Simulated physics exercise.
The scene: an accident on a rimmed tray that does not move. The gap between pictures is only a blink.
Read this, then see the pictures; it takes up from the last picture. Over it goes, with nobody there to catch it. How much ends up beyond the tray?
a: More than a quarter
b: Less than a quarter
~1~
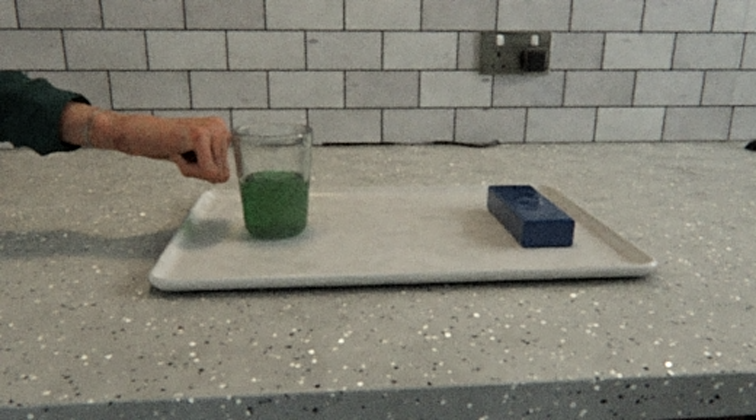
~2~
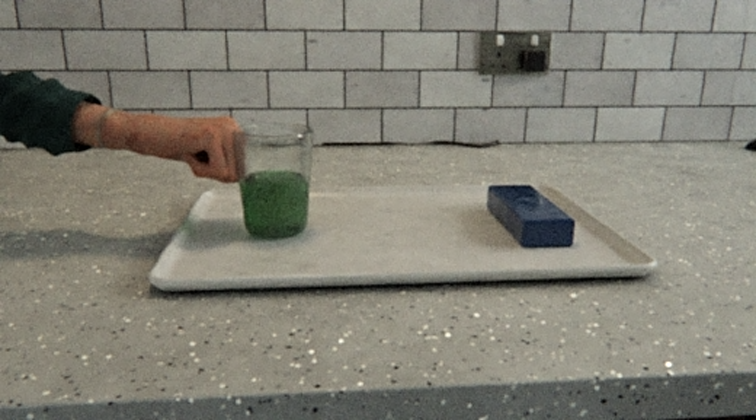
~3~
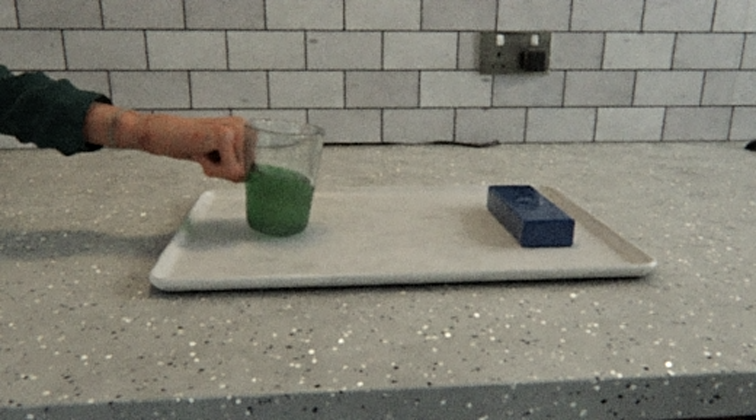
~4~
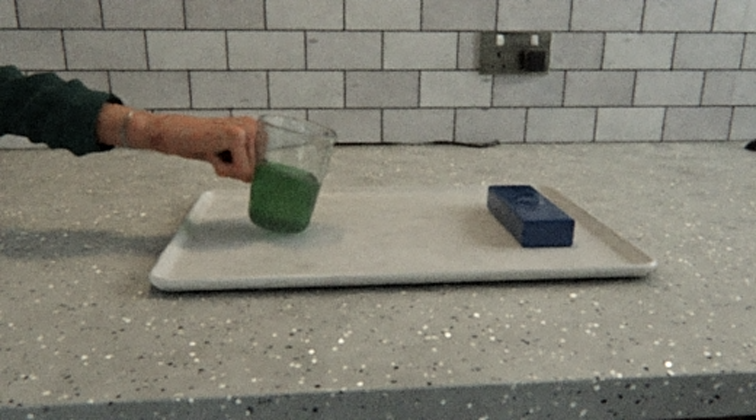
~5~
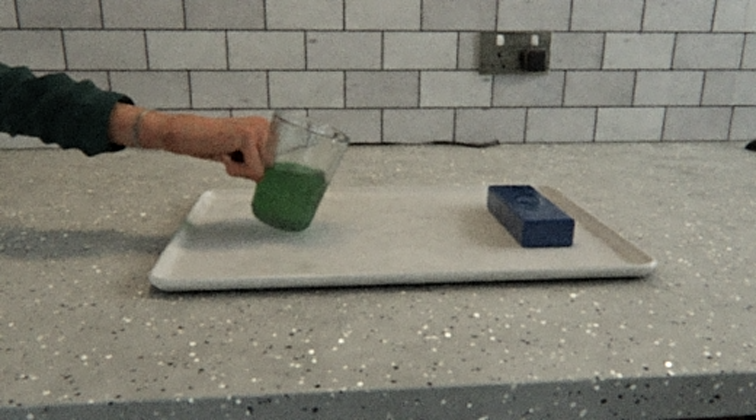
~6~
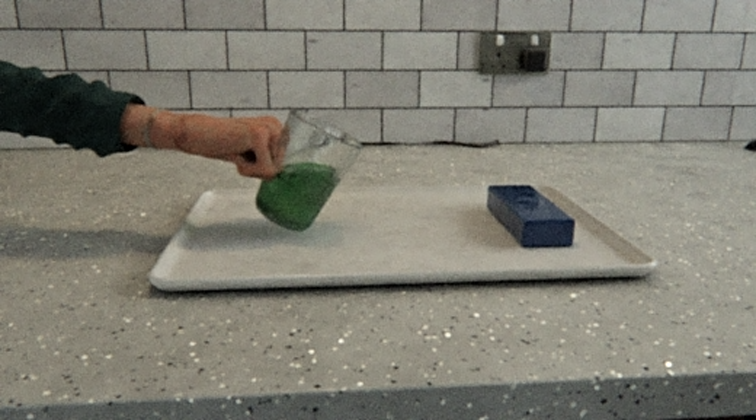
Option b: Less than a quarter.
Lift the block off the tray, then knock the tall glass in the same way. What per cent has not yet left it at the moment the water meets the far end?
40 per cent or thereabouts.
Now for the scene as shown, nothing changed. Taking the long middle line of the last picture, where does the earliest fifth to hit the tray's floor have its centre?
Roughly the pixel (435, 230) on the tray.
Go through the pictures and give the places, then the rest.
In the first picture, it leans 0°; its right rim is at (311, 131); the water meets the walls at (243, 177) and (306, 175); the tray's far rim is at (594, 218); a block is fixed to the tray further along.
In the second picture, it leans 0°; its right rim is at (311, 132); the water meets the walls at (243, 176) and (306, 175).
In the third picture, it leans 7°; its right rim is at (323, 133); the water meets the walls at (251, 162) and (312, 178).
In the fourth picture, it leans 13°; its right rim is at (335, 136); the water meets the walls at (257, 158) and (319, 176).
In the fifth picture, it leans 21°; its right rim is at (347, 140); the water meets the walls at (265, 165) and (328, 172).
In the sixth picture, it leans 28°; its right rim is at (360, 147); the water meets the walls at (267, 172) and (338, 168).
A moment on, the tall glass lies on its side and 100 per cent is in the glass, 0 on the tray and 0 above or beyond its rim.
Next, the tall glass lies on its side and 70 per cent is in the glass, 19 on the tray and 11 above or beyond its rim.
Then the tall glass lies on its side and 34 per cent is in the glass, 43 on the tray and 23 above or beyond its rim.
Later the tall glass lies on its side and 18 per cent is in the glass, 73 on the tray and 9 above or beyond its rim.
In the end 94 per cent is held by tray and glass, 6 is off the tray.
